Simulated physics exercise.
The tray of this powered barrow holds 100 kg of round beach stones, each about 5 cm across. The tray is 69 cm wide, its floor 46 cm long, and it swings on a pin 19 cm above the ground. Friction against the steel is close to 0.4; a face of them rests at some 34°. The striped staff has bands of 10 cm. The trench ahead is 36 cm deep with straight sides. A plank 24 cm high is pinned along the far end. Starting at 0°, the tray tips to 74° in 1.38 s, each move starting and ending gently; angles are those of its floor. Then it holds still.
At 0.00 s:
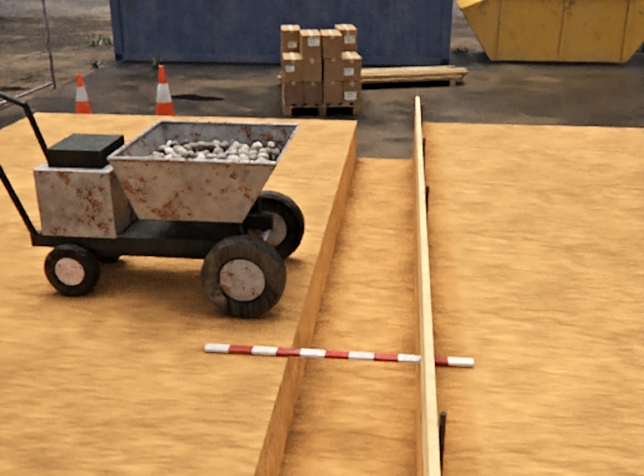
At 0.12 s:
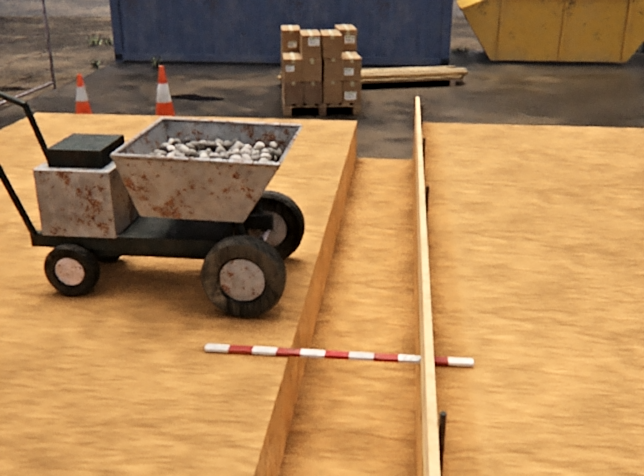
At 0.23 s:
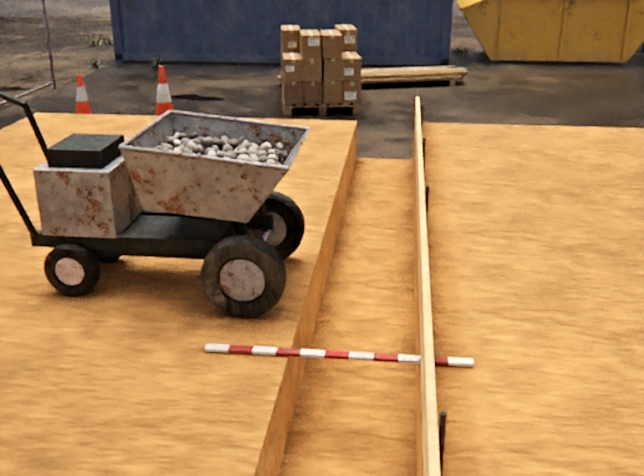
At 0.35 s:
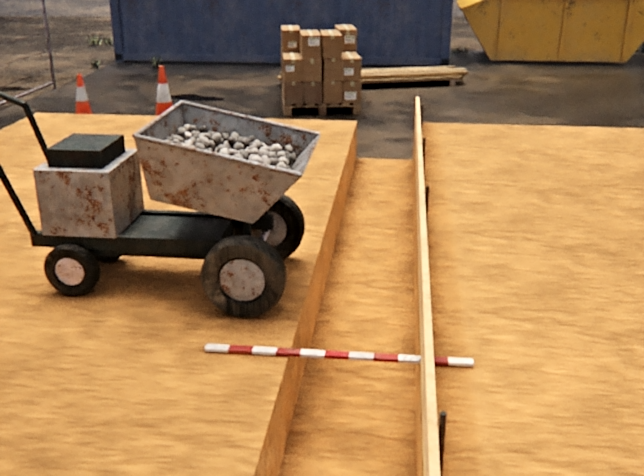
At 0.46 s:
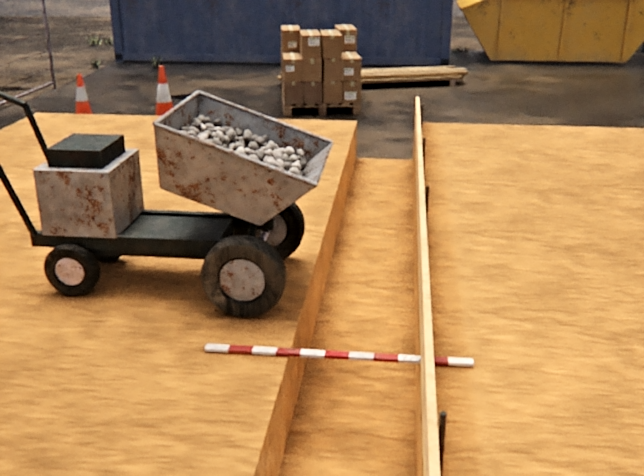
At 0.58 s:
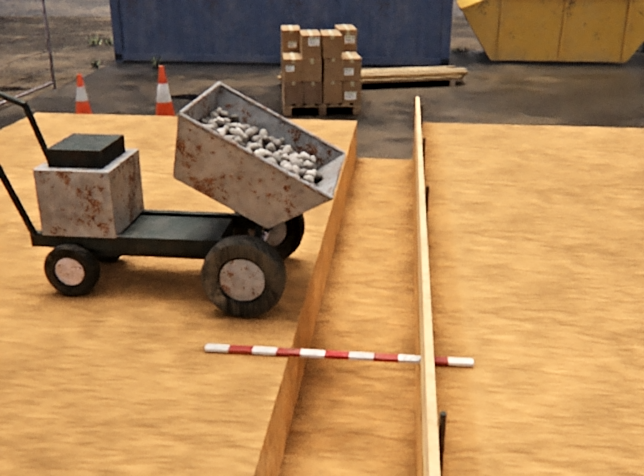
In this clip, a rusty metal tray of rounded stones on a small wheeled barrow tilts steadily, its left end rising and its right end lowering toward a straight-sided trench, while the barrow's wheels stay in place.
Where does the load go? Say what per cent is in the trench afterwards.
Close to 100 in a hundred.
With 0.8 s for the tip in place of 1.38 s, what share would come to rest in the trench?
In that case some 95 per cent.
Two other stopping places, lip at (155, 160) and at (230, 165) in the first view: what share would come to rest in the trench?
First some 70, then 100 per cent.
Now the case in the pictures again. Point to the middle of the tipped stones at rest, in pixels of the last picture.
Around (382, 345).
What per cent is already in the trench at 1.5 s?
Some 50 per cent.
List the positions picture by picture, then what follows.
The first picture shows lip at (276, 164), floor tilted 0°, highest stones at (225, 150).
In the second picture, the tray is at 1°, its lip at (279, 165); the top of the load is at (220, 148); the stones move at 0.2 m/s on average.
In the third picture, the tray is at 6°, its lip at (288, 169); the top of the load is at (213, 145); the stones move at 0.4 m/s on average.
The fourth picture shows lip at (301, 175), floor tilted 12°, highest stones at (195, 138); the stones move at 0.5 m/s on average.
In the fifth picture, the tray is at 19°, its lip at (316, 185); the top of the load is at (196, 126); the stones move at 0.6 m/s on average.
In the sixth picture, the tray is at 28°, its lip at (332, 198); the top of the load is at (214, 120); the stones move at 0.7 m/s on average.
After 1.0 s the floor is at 62°; 99 % in the tray, 1 % in the trench; the foremost stones are at (379, 232).
After 1.5 s the floor is at 74°; 51 % in the tray, 49 % in the trench; the foremost stones are at (413, 302).
After 1.8 s the floor is at 74°; 22 % in the tray, 78 % in the trench; the foremost stones are at (413, 333).
After 3.8 s the floor is at 74°; 0 % in the tray, 100 % in the trench; the foremost stones are at (410, 335).
